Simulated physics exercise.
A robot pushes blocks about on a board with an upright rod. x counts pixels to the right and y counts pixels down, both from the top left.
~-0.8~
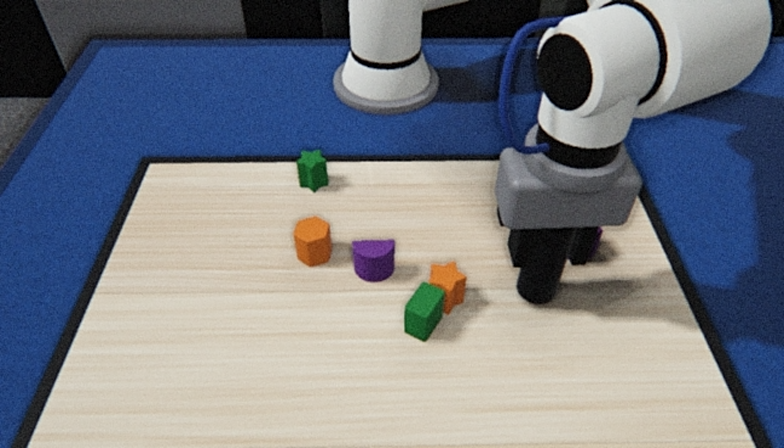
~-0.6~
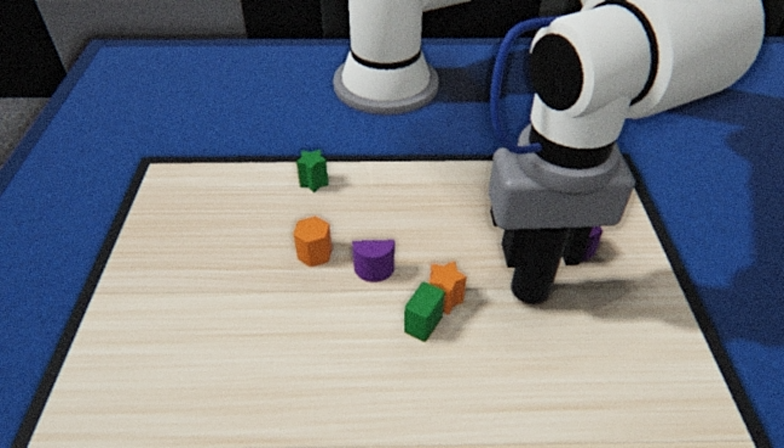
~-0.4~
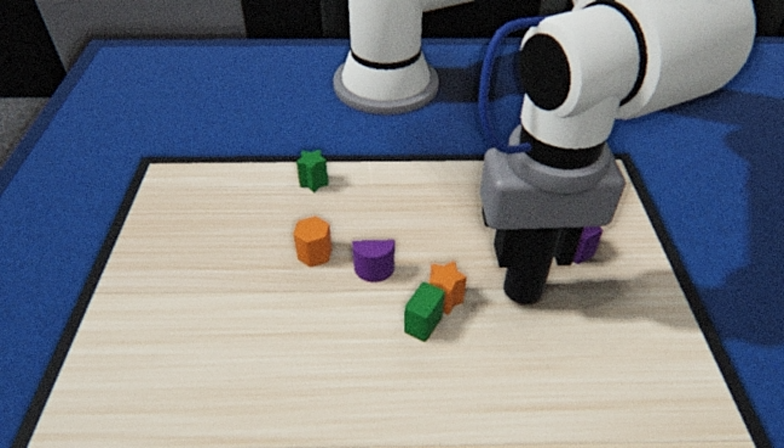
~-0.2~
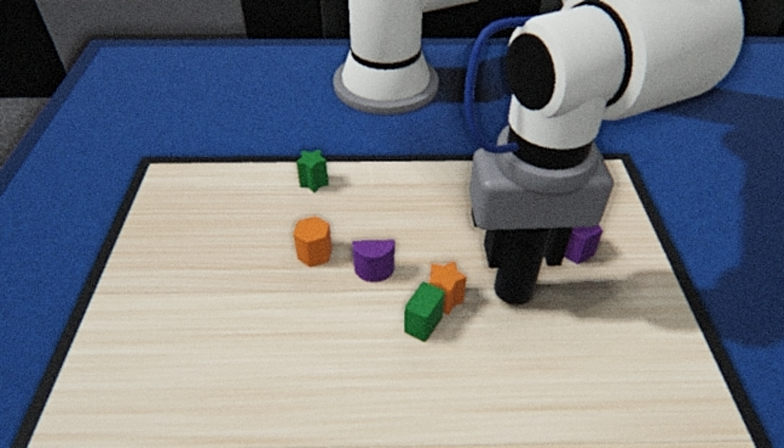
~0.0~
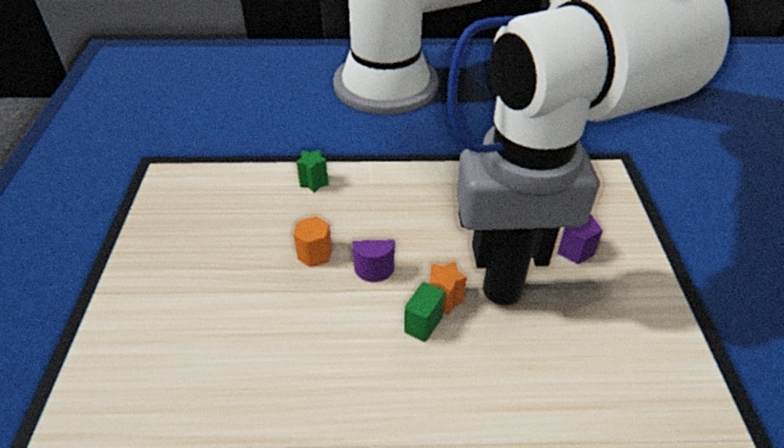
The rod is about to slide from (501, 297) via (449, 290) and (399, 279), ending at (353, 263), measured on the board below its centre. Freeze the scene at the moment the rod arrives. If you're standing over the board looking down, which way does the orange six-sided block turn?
The orange six-sided block rotates clockwise.
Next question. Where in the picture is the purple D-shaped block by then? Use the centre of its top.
By then it is at (317, 239).
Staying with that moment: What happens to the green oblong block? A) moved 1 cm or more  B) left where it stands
The one that fits is A, moved 1 cm or more.
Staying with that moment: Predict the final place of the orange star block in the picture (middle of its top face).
If I read the scene right, the answer is (378, 280).
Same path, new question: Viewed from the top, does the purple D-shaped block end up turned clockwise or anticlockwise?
Looking down, my answer is that the purple D-shaped block rotates anticlockwise.
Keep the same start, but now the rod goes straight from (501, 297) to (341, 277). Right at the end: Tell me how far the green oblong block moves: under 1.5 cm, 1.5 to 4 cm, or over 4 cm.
Movement: 1.5 to 4 cm.
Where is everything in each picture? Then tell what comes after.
In the first frame, rod tip at (536, 289); block tops, orange six-sided block at (311, 228); purple D-shaped block at (374, 247); green oblong block at (425, 299); orange star block at (447, 274).
In the second frame, rod at (530, 289); blocks unchanged.
In the third frame, rod at (523, 290); blocks unchanged.
In the fourth frame, rod at (514, 290); blocks unchanged.
In the fifth frame, rod at (502, 290); orange six-sided block at (311, 228); purple D-shaped block at (374, 247); green oblong block at (425, 299); orange star block at (447, 274).
On the path given first. One third of the way, rod at (448, 284); green oblong block at (408, 305), turned 25° anticlockwise; orange star block at (414, 275).
Two thirds of the way, rod at (398, 272); purple D-shaped block at (363, 244); green oblong block at (404, 307), turned 40° anticlockwise; orange star block at (379, 280), turned 85° anticlockwise.
At the end, rod at (353, 256); orange six-sided block at (298, 226), turned 20° clockwise; purple D-shaped block at (317, 239), turned 60° anticlockwise; green oblong block at (404, 307), turned 40° anticlockwise; orange star block at (378, 280), turned 90° anticlockwise.
